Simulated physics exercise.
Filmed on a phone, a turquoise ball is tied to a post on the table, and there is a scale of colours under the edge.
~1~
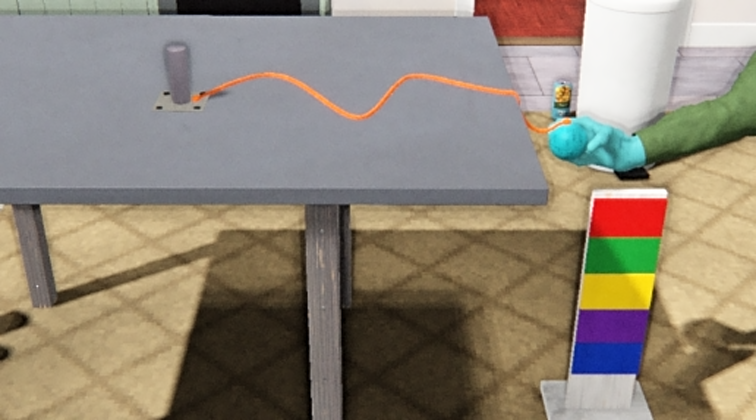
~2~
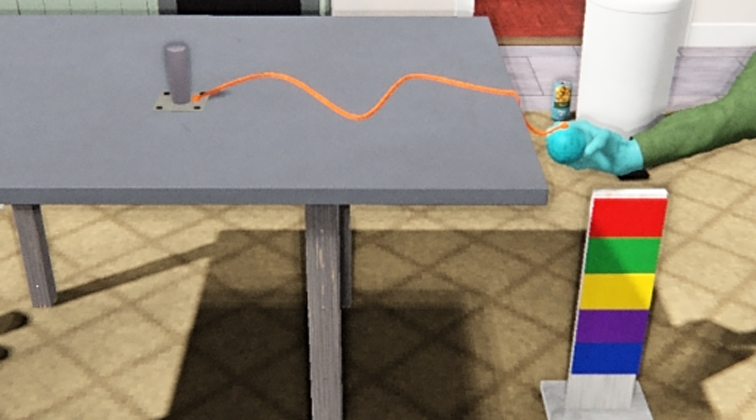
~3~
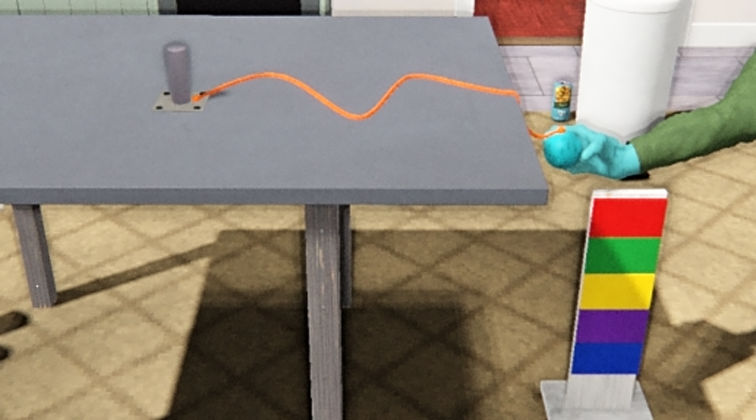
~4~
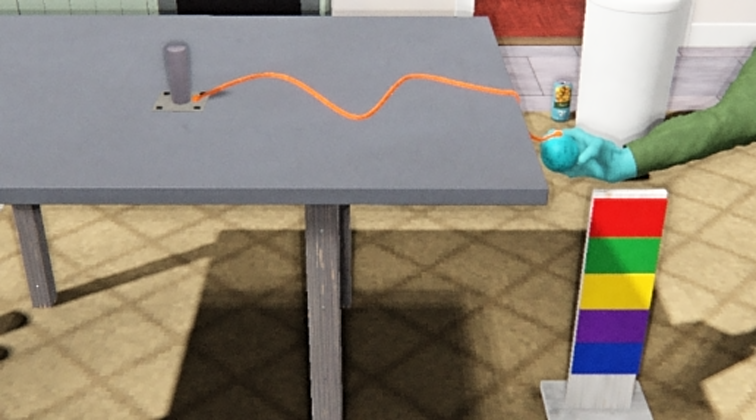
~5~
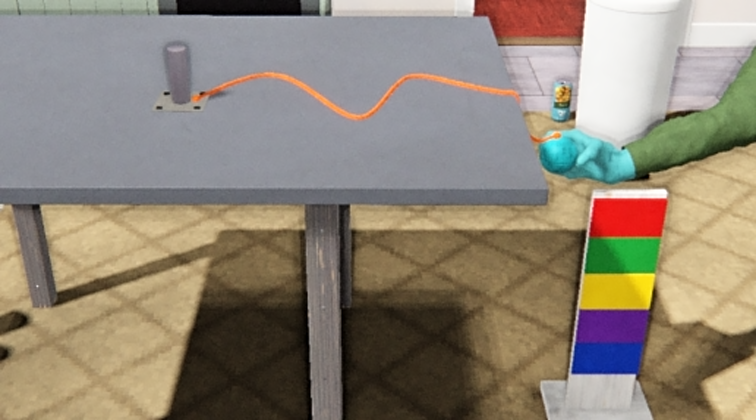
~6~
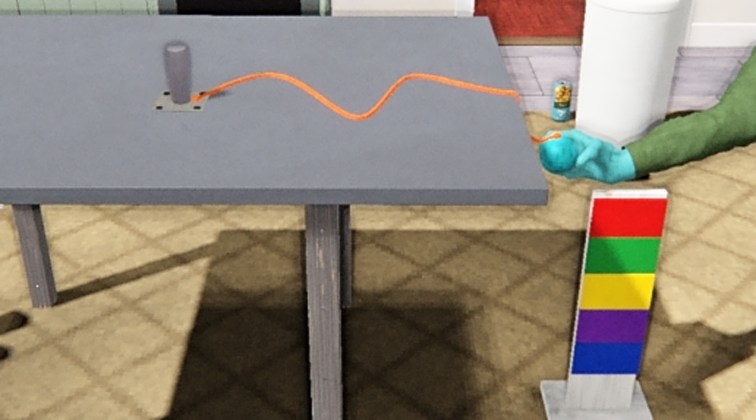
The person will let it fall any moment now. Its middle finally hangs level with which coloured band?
With the purple band.
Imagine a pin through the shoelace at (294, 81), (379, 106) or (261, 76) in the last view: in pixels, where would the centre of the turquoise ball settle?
That would be (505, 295) for the first, (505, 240) for the second and (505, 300) for the third.
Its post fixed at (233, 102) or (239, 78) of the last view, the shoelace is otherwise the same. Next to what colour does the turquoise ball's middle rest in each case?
Blue; blue.
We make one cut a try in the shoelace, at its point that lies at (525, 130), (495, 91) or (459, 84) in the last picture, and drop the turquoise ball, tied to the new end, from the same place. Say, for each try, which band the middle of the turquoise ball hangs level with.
For the first: Yellow; for the second: Green; for the third: Red.
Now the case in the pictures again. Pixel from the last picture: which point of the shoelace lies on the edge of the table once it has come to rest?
At (389, 94).
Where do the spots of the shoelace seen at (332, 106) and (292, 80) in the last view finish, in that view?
Point one: (410, 96); point two: (327, 98).
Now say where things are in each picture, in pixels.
The first picture shows turquoise ball (569, 142); red (629, 220); green (623, 257); yellow (617, 293); purple (612, 327); blue (607, 360).
The second picture shows turquoise ball (566, 146); shoelace through (232, 84) (306, 88) (361, 118) (401, 82) (486, 90).
The third picture shows turquoise ball (563, 150).
The fourth picture shows turquoise ball (560, 154); shoelace through (232, 84) (306, 88) (361, 118) (401, 82) (486, 90).
The fifth picture shows turquoise ball (559, 155).
The sixth picture shows turquoise ball (559, 155); shoelace through (232, 84) (306, 88) (361, 118) (401, 82) (486, 90).
Soon after, ball near (512, 303); level with yellow.
After that, ball near (486, 316); level with purple.
In the end, ball near (496, 321); level with purple. Its middle rests at the purple band.
